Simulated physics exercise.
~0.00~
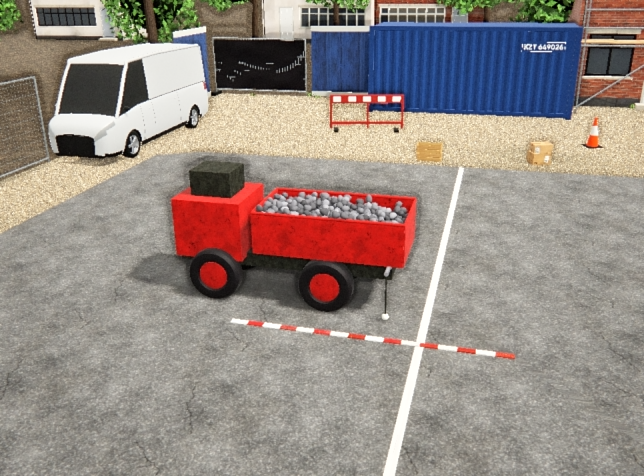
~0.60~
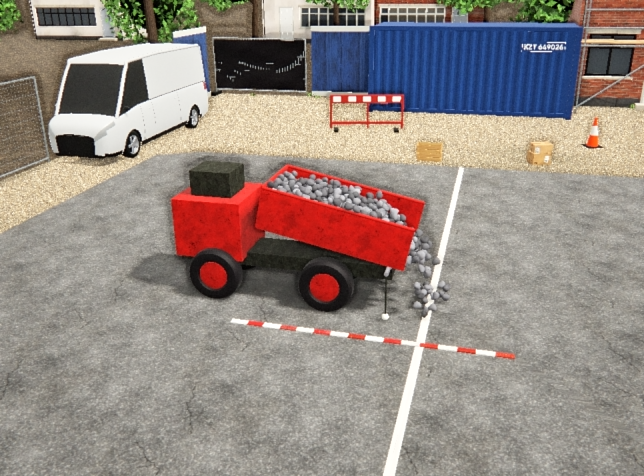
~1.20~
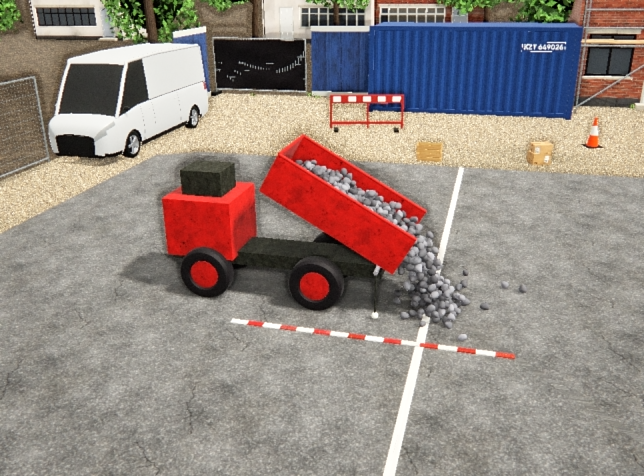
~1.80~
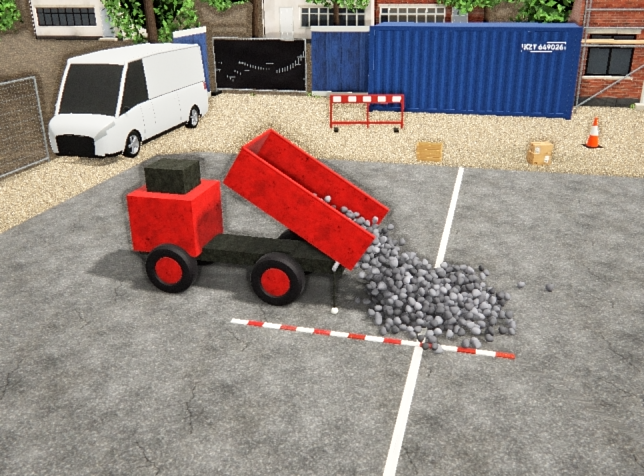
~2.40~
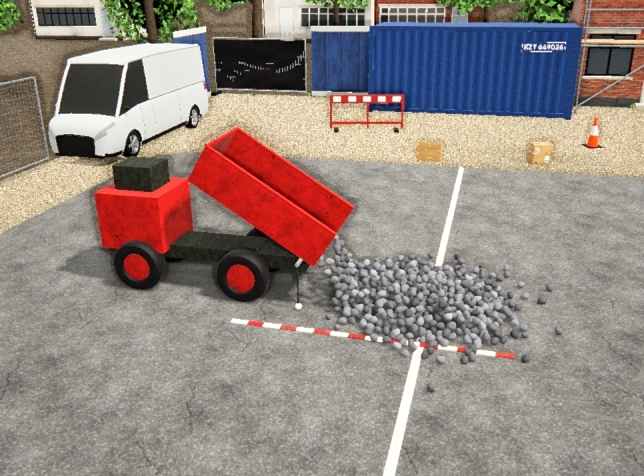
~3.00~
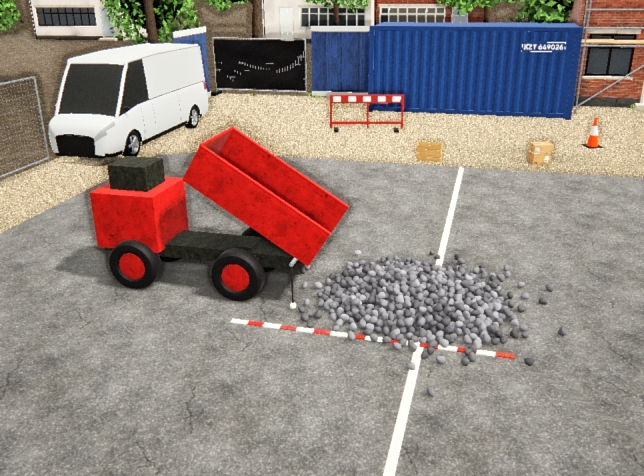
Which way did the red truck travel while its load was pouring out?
The red truck travelled to the left, away from the growing heap of stones.
